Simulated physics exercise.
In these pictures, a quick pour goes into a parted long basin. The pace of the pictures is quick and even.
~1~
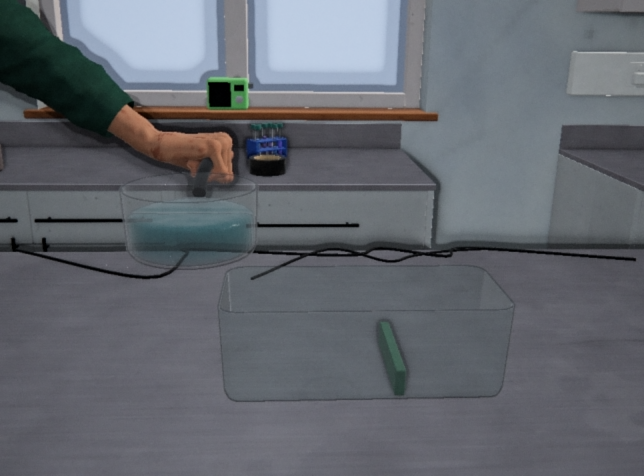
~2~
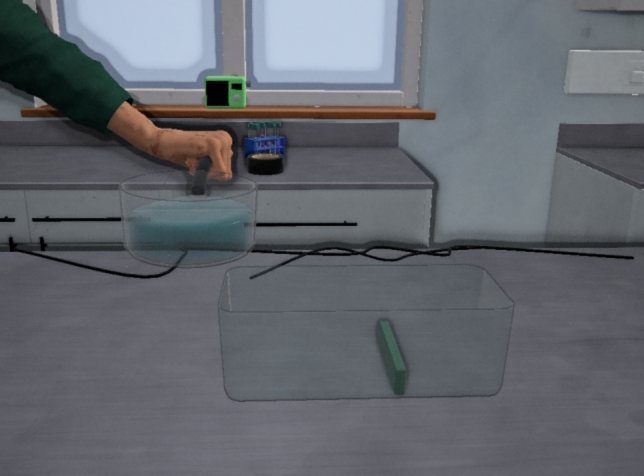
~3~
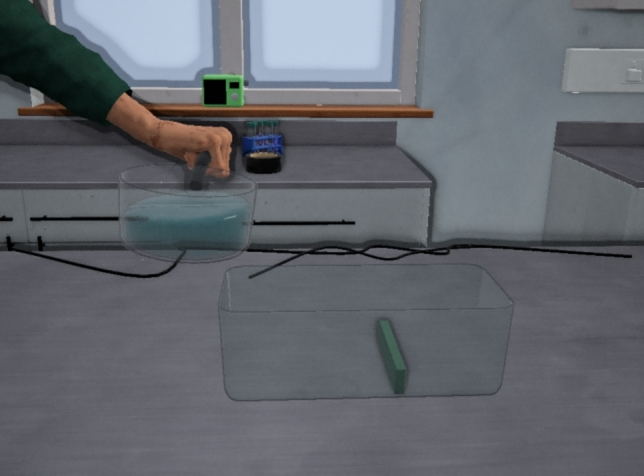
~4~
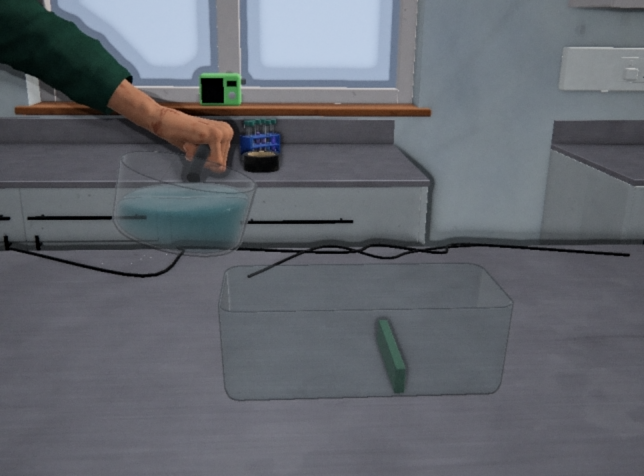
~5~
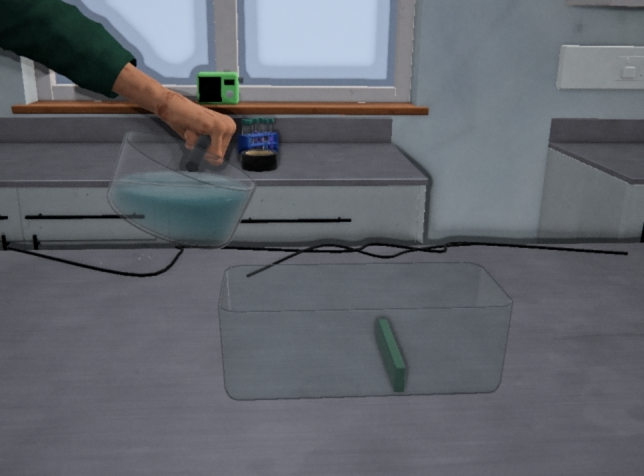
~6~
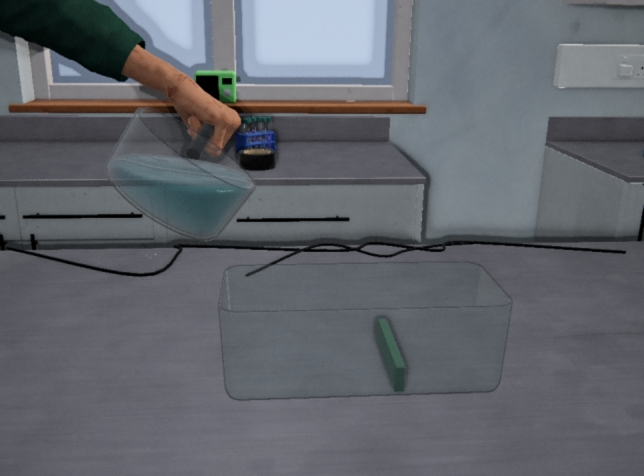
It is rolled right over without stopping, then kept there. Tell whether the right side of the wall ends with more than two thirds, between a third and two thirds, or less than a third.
The right side ends with less than a third.
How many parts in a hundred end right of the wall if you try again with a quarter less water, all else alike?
I'd put it at around 10 %.
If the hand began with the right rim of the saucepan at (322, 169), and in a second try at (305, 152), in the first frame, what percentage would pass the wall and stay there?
Close to 55 in a hundred, and close to 50 in a hundred.
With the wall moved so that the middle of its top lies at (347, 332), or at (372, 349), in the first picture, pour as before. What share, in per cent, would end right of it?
The first position gives around 60 percent, the second around 30 percent.
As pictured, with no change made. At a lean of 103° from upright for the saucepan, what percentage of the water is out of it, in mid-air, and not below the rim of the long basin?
Close to 60 per cent.
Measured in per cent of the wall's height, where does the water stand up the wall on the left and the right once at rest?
60 per cent left, 30 per cent right.
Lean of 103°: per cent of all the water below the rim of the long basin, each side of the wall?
Left: 10 %. Right: 0 %.
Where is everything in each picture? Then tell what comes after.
Tilt 0°; pouring edge (257, 188); surface from (128, 212) to (255, 211); the long basin's rim runs from (223, 290) to (499, 287); the wall's top is at (392, 346), in the first picture.
Tilt 2°; pouring edge (257, 188); surface from (128, 211) to (253, 209), in the second picture.
Tilt 6°; pouring edge (256, 188); surface from (124, 206) to (252, 203), in the third picture.
Tilt 14°; pouring edge (256, 188); surface from (120, 198) to (251, 196), in the fourth picture.
Tilt 24°; pouring edge (255, 188); surface from (114, 180) to (250, 188), in the fifth picture.
Tilt 35°; pouring edge (254, 188); surface from (112, 159) to (254, 180), in the sixth picture.
A moment on, the saucepan is tipped right over and 30 per cent is still to pour, 9 is left of the wall and 0 right of it.
Next, the saucepan is tipped right over and 1 per cent is still to pour, 77 is left of the wall and 8 right of it.
Then the saucepan is tipped right over and 0 per cent is still to pour, 75 is left of the wall and 14 right of it.
Later the saucepan is tipped right over and 0 per cent is still to pour, 77 is left of the wall and 16 right of it.
In the end 74 per cent lies left of the wall, 19 right of it and 7 outside.
